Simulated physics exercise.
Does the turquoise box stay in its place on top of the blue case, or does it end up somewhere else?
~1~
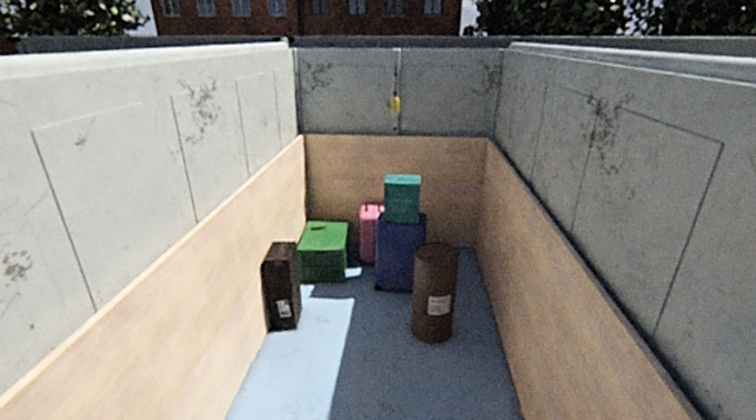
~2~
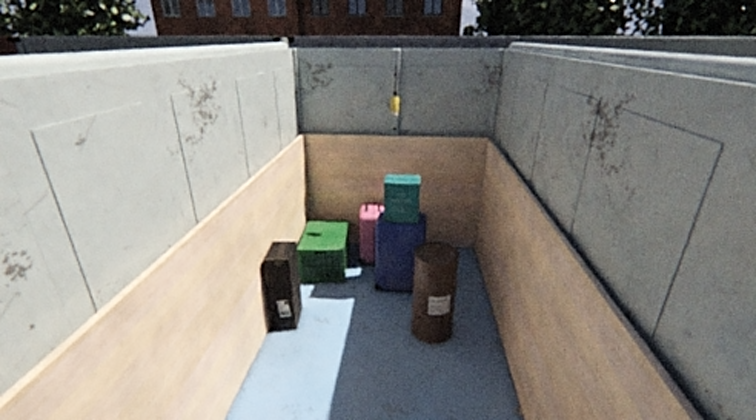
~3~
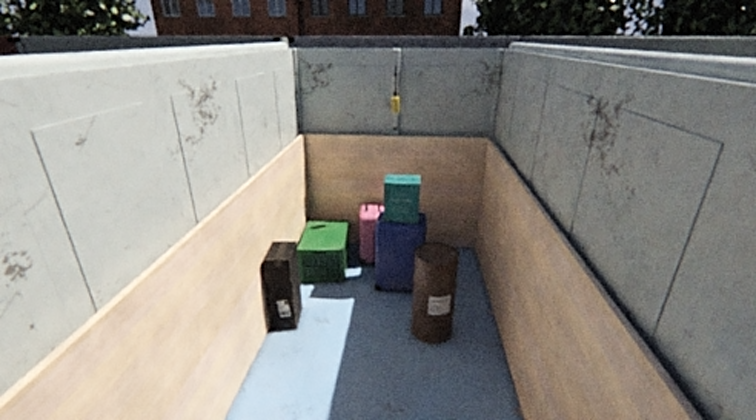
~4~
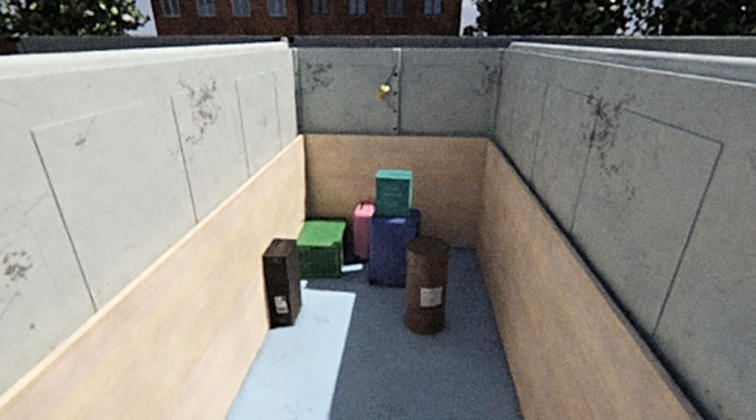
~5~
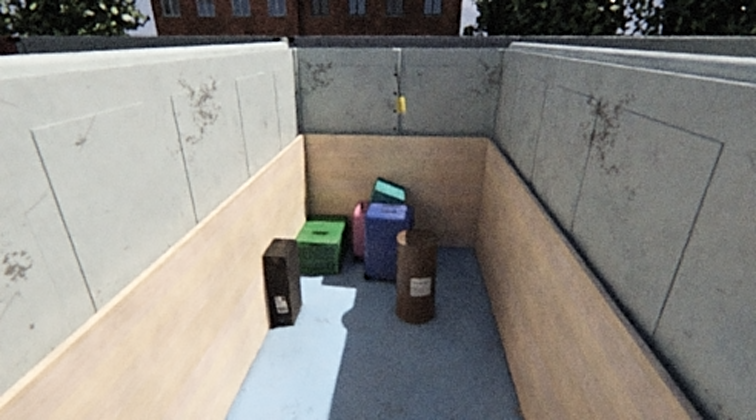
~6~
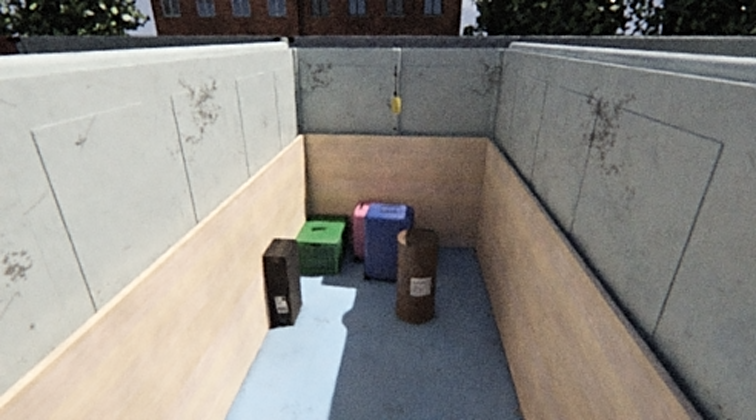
It ends up somewhere else, tipping off the blue case and dropping out of sight, while the black box on the left keeps its place.
